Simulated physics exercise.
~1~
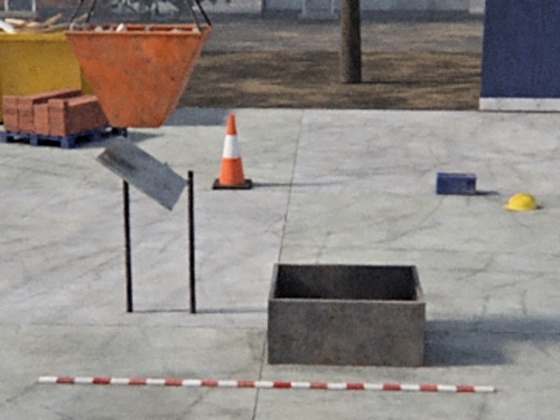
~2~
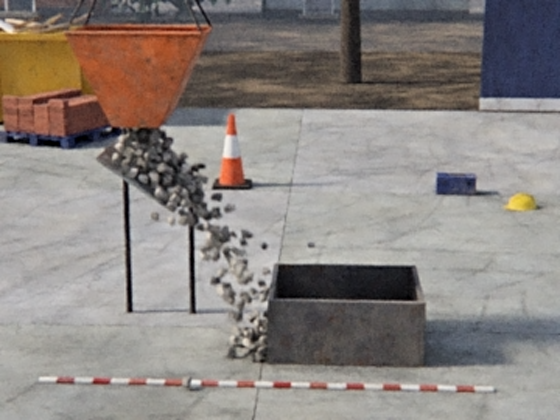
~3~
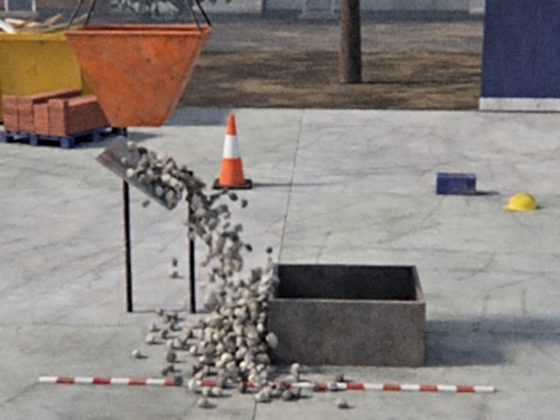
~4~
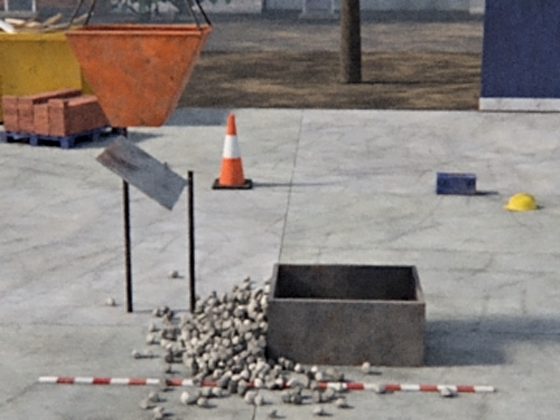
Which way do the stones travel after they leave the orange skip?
They move downward, sliding off the tilted plate and dropping to the concrete ground.
